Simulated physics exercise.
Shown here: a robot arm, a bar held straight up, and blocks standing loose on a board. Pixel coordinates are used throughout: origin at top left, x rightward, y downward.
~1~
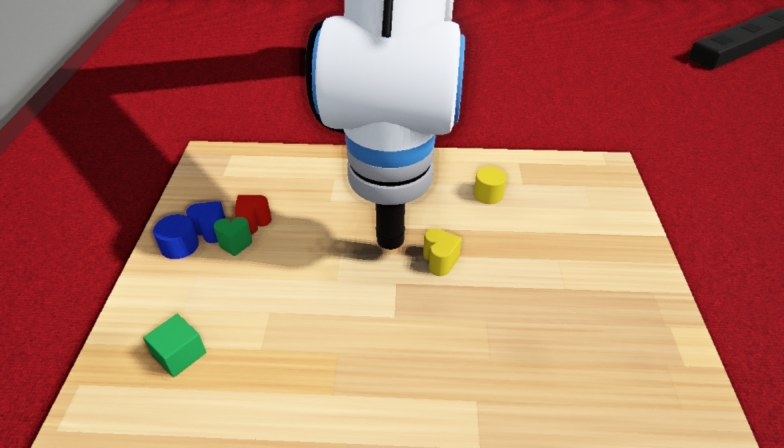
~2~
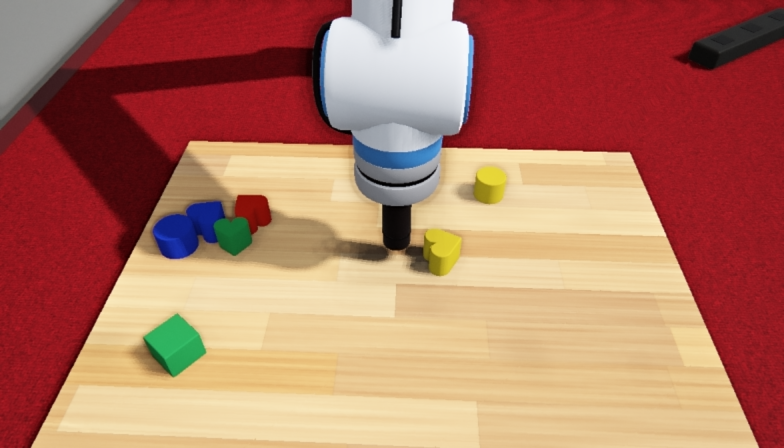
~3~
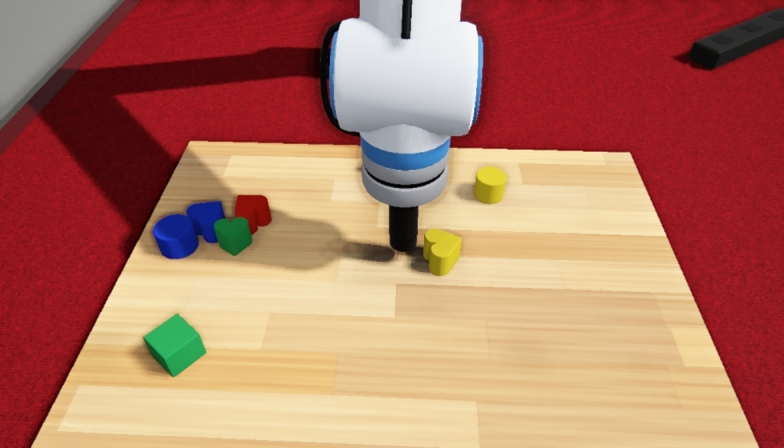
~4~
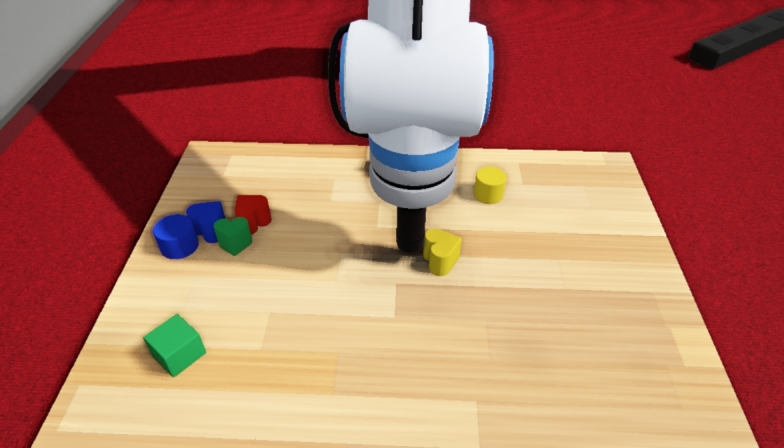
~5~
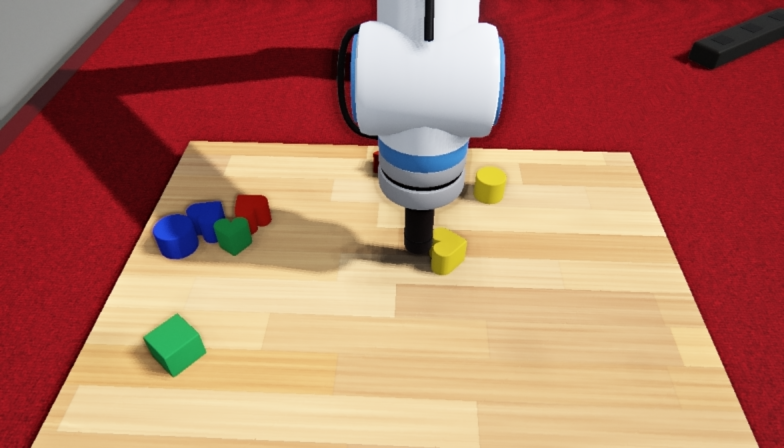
On a light wooden board over a red surface, a robot arm holding an upright black bar moves slowly right toward a yellow heart-shaped block and nudges it slightly right, while the other visible coloured blocks stay still.
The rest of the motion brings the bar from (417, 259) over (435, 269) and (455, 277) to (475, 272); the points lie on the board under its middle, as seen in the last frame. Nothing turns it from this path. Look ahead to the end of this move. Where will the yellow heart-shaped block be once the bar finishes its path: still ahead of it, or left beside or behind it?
Looking at the end of the path, the yellow heart-shaped block is still being driven ahead.
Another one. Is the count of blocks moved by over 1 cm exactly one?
Yes - that is the case.
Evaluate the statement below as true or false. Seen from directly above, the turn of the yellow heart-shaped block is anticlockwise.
The statement is true.
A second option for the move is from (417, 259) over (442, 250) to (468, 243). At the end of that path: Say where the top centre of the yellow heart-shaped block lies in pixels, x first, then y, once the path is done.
The answer is (491, 237).
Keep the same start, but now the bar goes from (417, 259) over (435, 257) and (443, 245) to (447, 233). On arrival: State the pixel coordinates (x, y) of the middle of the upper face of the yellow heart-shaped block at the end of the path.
I expect it at (470, 236).
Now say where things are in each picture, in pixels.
The first frame shows lower end of the bar at (390, 241), tops of blocks, yellow heart-shaped block at (442, 241).
The second frame shows bar at (396, 242), blocks as before.
The third frame shows bar at (403, 243), blocks as before.
The fourth frame shows bar at (410, 244), blocks as before.
The fifth frame shows bar at (418, 245), yellow heart-shaped block at (446, 241).
On the path given first. Halfway along, bar at (447, 260); yellow heart-shaped block at (471, 246), turned 20° anticlockwise.
At the end, bar at (477, 258); yellow heart-shaped block at (498, 240), turned 35° anticlockwise.
